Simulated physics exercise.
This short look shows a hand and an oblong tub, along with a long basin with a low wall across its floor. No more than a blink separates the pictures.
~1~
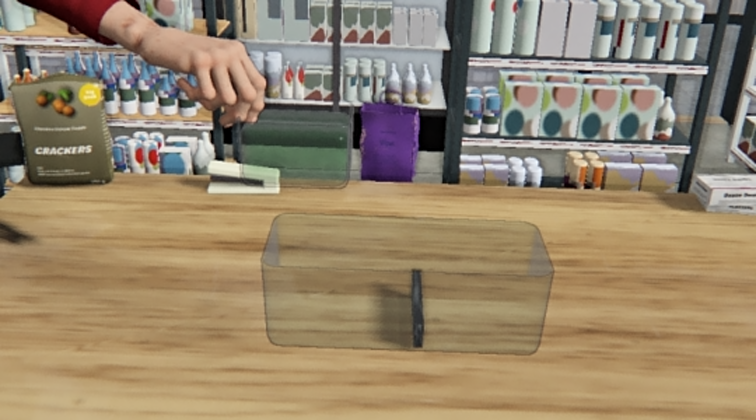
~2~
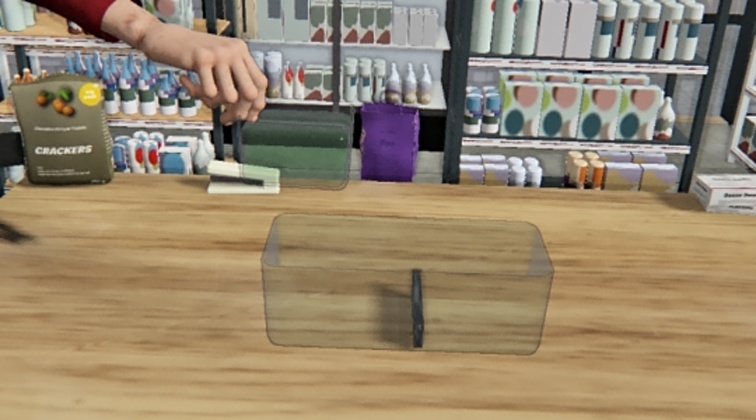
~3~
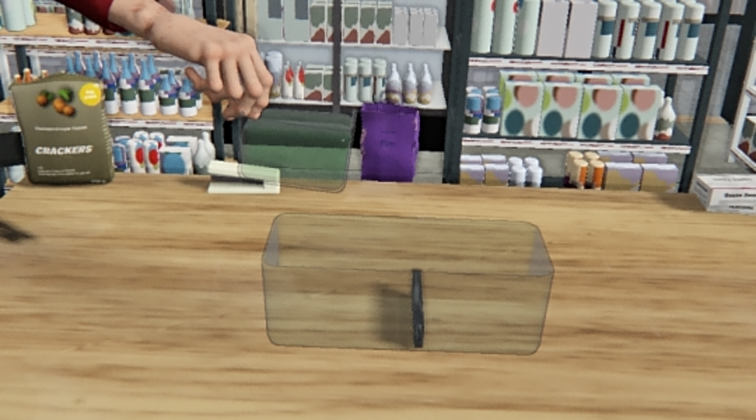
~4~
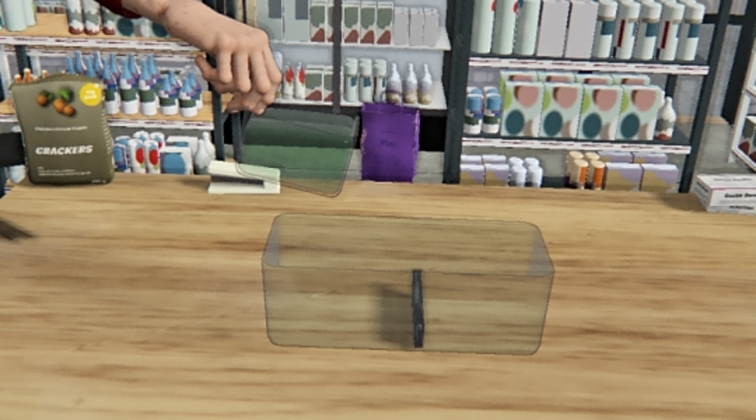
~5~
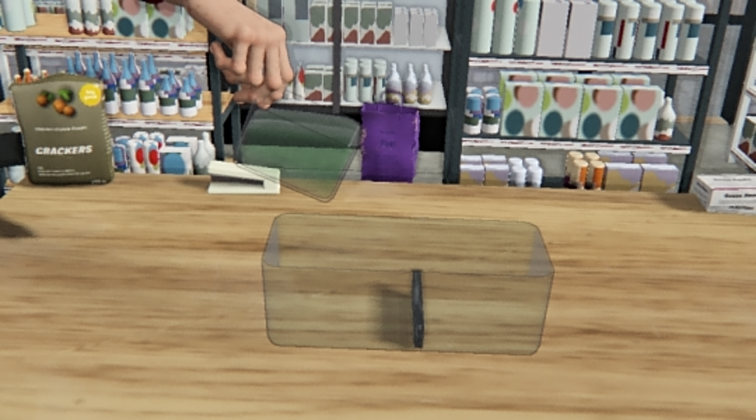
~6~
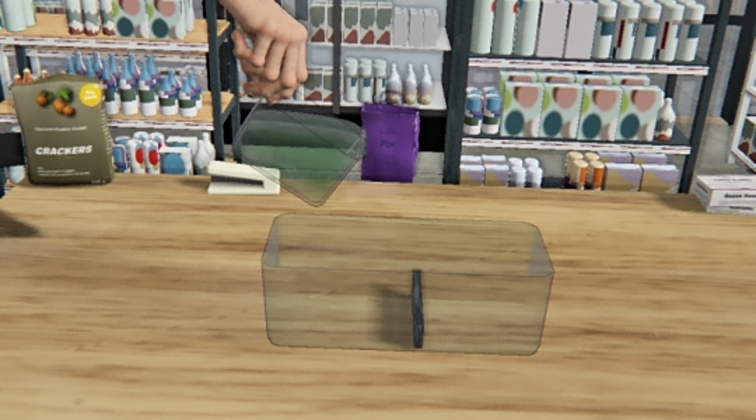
A hand held a clear, oblong tub above a wooden counter, behind a long see-through basin with a dark low wall inside, then gradually tilted the tub so its right side dipped toward the basin.
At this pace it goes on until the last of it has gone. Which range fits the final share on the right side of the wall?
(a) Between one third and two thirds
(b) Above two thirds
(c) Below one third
Answer: C.
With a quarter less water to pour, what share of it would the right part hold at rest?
Estimated share: Around 10 %.
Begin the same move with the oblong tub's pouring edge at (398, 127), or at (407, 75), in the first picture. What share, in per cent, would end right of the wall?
It comes to 70 % the first time and 80 % the second.
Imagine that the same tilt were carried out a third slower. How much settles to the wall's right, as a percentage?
Near 30 in a hundred.
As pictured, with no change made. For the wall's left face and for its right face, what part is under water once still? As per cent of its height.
60 per cent left, 20 per cent right.
A moment on, the oblong tub is tipped on its side and 28 per cent is still to pour, 28 is left of the wall and 5 right of it.
Next, the oblong tub is tipped right over and 6 per cent is still to pour, 75 is left of the wall and 14 right of it.
Then the oblong tub is tipped right over and 0 per cent is still to pour, 73 is left of the wall and 18 right of it.
Later the oblong tub is tipped right over and 0 per cent is still to pour, 75 is left of the wall and 19 right of it.
In the end 75 per cent lies left of the wall, 19 right of it and 6 outside.
